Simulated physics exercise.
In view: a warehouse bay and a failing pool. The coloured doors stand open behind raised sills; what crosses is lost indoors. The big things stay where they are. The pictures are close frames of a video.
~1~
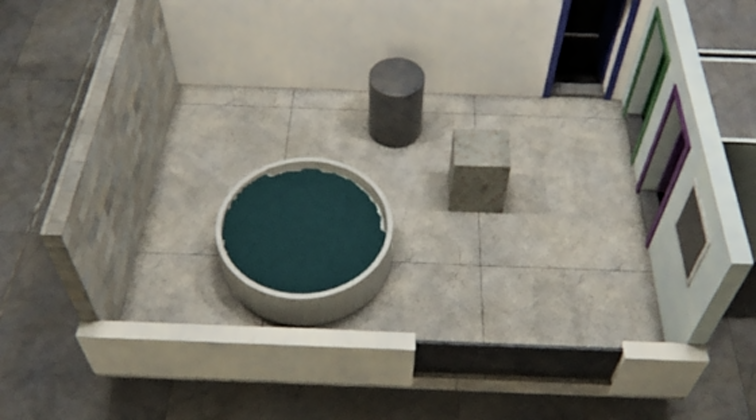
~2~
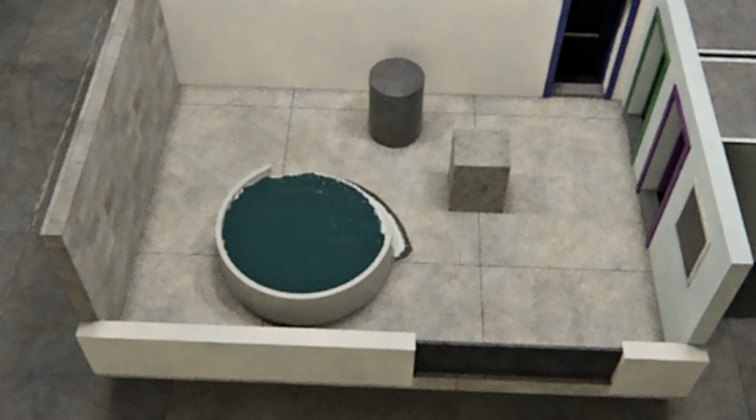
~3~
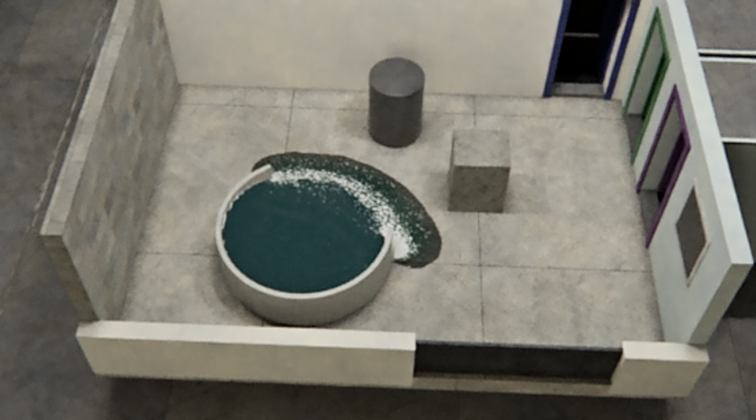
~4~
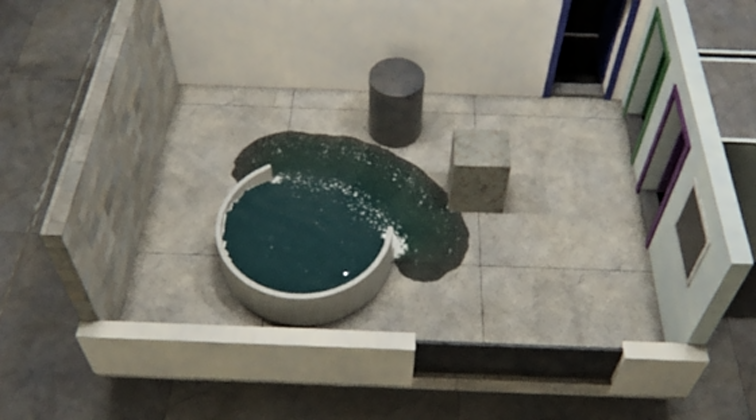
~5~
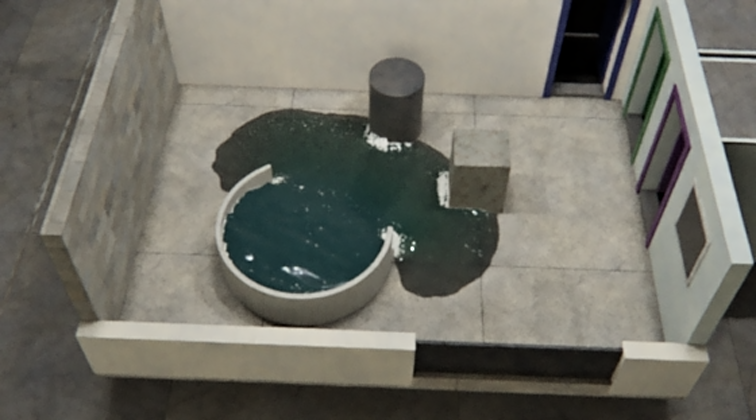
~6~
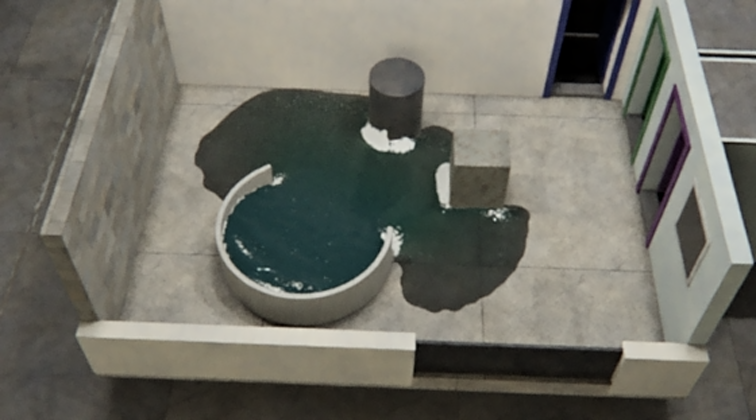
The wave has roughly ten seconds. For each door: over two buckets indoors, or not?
In the end: The purple door stays under that; the blue door takes more than that; the green door takes more than that.
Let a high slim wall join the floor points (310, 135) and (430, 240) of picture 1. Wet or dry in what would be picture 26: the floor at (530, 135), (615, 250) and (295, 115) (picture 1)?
In turn: No water, awash, wet.
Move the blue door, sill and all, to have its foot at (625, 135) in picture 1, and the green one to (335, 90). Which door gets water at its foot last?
It is the door marked blue.
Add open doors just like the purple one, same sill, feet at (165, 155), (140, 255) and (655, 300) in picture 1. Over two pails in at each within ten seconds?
One after the other: Is under, keeps below it, holds.
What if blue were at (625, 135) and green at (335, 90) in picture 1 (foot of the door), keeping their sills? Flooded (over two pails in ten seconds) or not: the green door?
My reading: The green door is over.
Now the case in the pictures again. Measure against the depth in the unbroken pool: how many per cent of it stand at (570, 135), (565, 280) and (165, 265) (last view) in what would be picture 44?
About 18, 6 and 10 per cent.
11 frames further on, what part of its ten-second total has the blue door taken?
Near 0 in a hundred.
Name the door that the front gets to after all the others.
I say the green door.
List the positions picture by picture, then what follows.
The first frame shows still water in the round pool at (305, 227).
In the second frame, water pours out on the round pool's far side and has run to a hidden place.
In the third frame, the front is at (430, 257), out from the gap on the round pool's far side.
In the fourth frame, water pours out on the round pool's far side and has run to (242, 159).
In the fifth frame, water pours out on the round pool's far side and has run to (484, 263).
In the sixth frame, the front is at (260, 99), out from the gap on the round pool's far side.
A moment on, water covers 40 % of the floor; the purple door wet at the sill, nothing in, the blue door not reached, the green door not reached.
Next, water covers 50 % of the floor; the purple door wet at the sill, nothing in, the blue door wet at the sill, nothing in, the green door not reached.
Then, water covers 70 % of the floor; the purple door under two buckets in, the blue door under two buckets in, the green door over two buckets in.
Later, water covers 95 % of the floor; the purple door under two buckets in, the blue door over two buckets in, the green door far over two buckets in.
In the end, water covers 100 % of the floor; the purple door under two buckets in, the blue door over two buckets in, the green door far over two buckets in.
